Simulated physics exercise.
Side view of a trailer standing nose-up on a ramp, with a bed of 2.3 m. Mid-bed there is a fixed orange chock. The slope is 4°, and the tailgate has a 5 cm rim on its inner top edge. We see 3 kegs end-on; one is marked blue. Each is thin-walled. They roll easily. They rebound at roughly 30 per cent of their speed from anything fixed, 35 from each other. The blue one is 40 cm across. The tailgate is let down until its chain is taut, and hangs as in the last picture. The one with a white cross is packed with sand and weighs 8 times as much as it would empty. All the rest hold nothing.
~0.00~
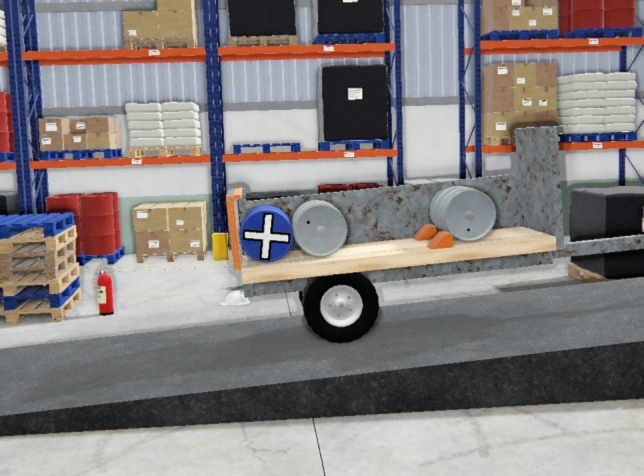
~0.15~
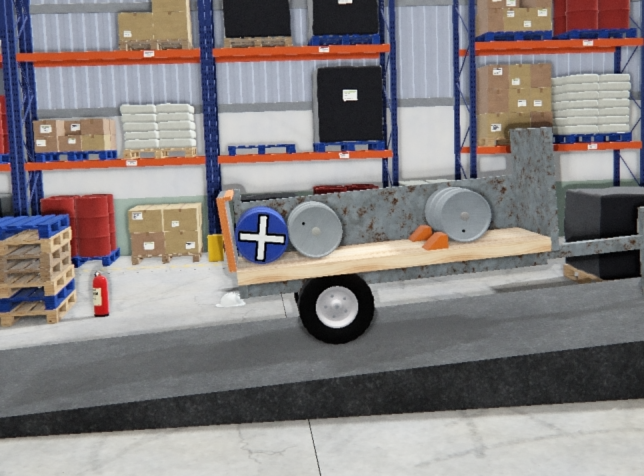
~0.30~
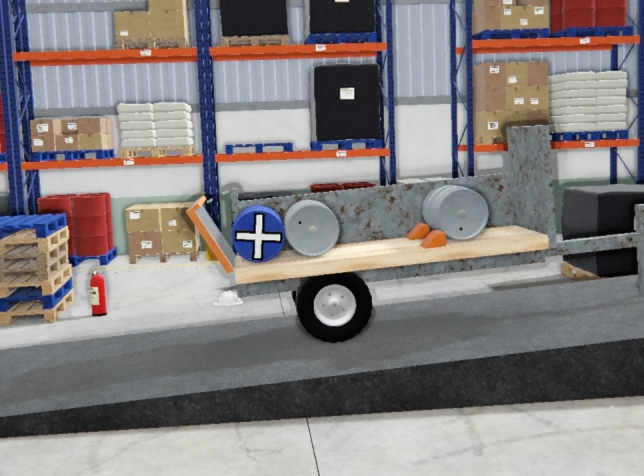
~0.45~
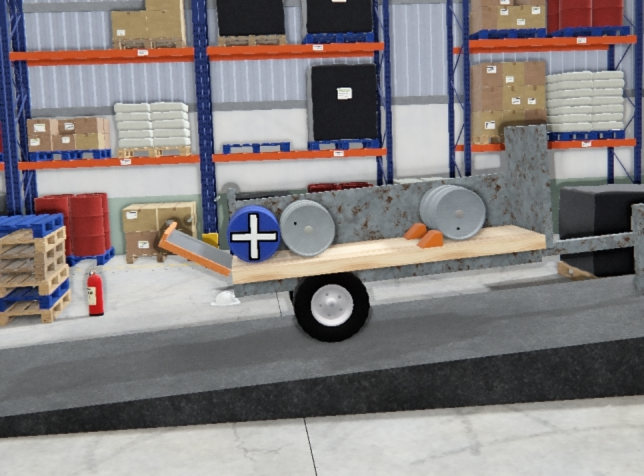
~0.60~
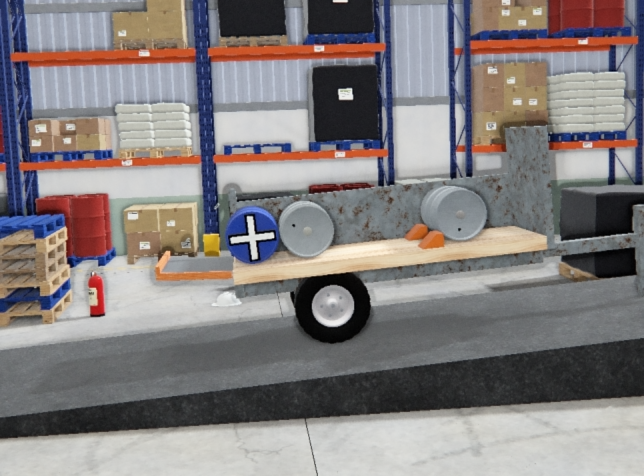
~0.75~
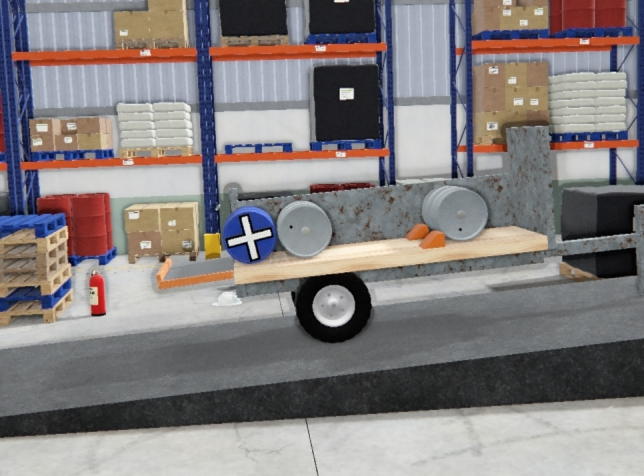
A warehouse with tall racks of boxes is seen from the side, with a trailer standing nose-up to the right on a grey ramp. On its wooden bed are a blue keg with a white cross at the left, a grey keg beside it, and another behind orange wedges. The camera drifts slightly right, then steadies, as the left tailgate swings down roughly level and the two left kegs roll slightly left.
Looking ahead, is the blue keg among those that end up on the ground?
The blue keg is held.
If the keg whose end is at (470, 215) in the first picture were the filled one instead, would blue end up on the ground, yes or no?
Then blue no.
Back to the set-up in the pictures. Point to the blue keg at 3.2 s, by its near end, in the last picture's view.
Near (187, 246).
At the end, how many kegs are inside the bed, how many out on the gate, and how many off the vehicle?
2, 1 and 0.
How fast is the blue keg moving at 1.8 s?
Roughly 0.6 m/s.
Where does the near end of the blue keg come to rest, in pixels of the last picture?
At about (178, 248).
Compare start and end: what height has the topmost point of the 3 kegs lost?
About 0 cm.
After 1.8 s, blue is on the gate, 25 cm past the hinge, rolling left; 0 of 3 are out.
After 3.2 s, blue is on the gate, 30 cm past the hinge, rolling left; 0 of 3 are out.
At rest (4.8 s), blue is on the gate, 40 cm past the hinge; 0 of 3 are out.
